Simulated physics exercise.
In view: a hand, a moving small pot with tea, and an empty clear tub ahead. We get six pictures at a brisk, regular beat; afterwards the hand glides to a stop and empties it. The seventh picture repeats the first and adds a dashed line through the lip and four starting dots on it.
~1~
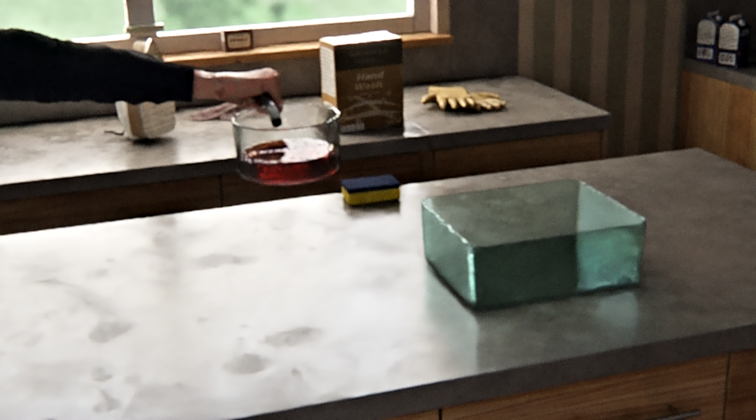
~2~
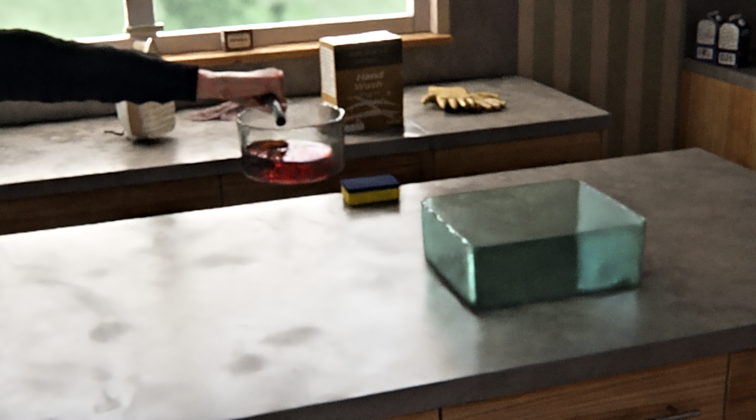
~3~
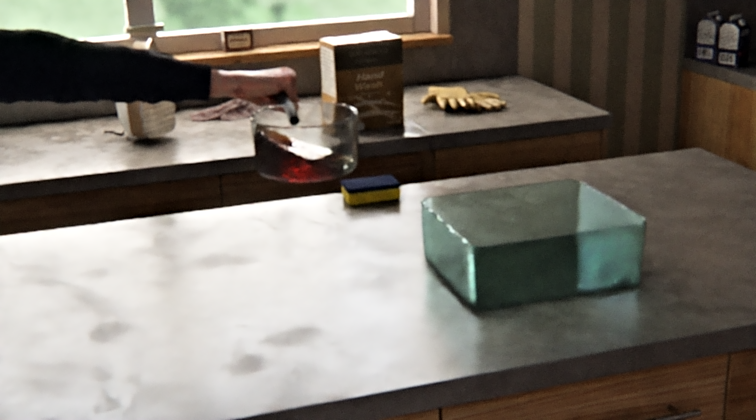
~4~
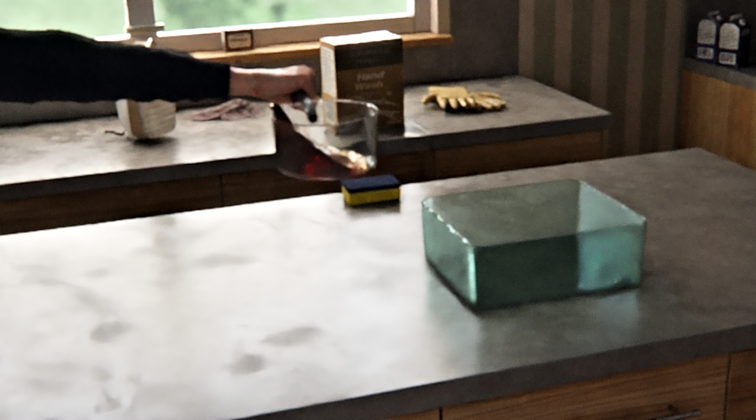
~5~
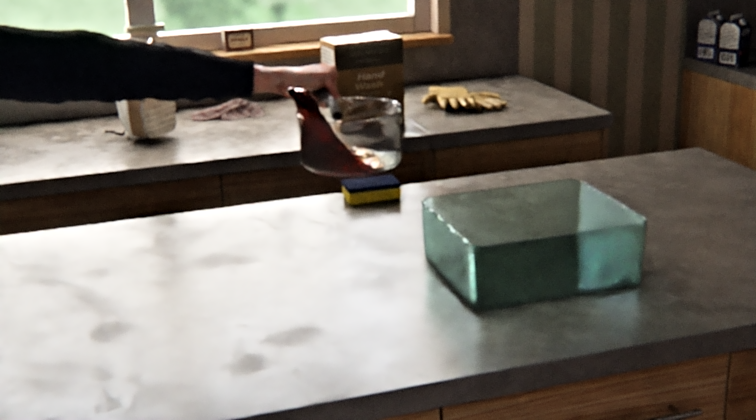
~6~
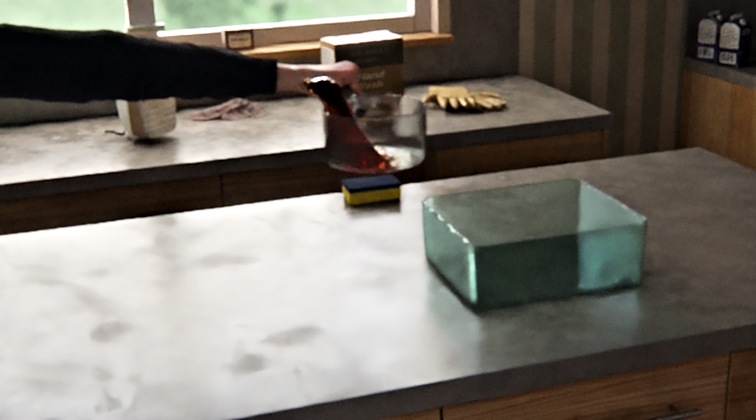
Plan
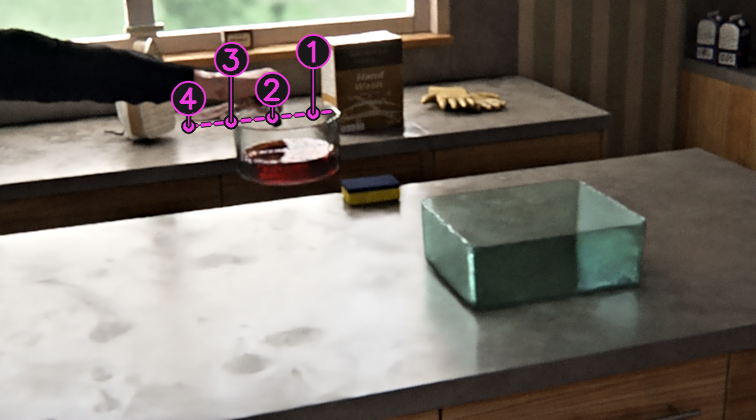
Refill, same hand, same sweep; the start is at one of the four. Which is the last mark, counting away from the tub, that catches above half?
The limit is 1.
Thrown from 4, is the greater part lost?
Yes.
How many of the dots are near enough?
One of them.
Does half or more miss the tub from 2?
Yes.
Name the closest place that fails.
Here it is place 2.
On the marked copy, 1 at (313, 113); 2 at (272, 117); 3 at (231, 121); 4 at (188, 126).
Choosing 1, about 81 % lands in the tub, 12 % falls short and 7 % goes beside or beyond.
Choosing 2, about 22 % lands in the tub, 74 % falls short and 3 % goes beside or beyond.
Choosing 3, about 7 % lands in the tub, 91 % falls short.
Choosing 4, about 4 % lands in the tub, 96 % falls short.
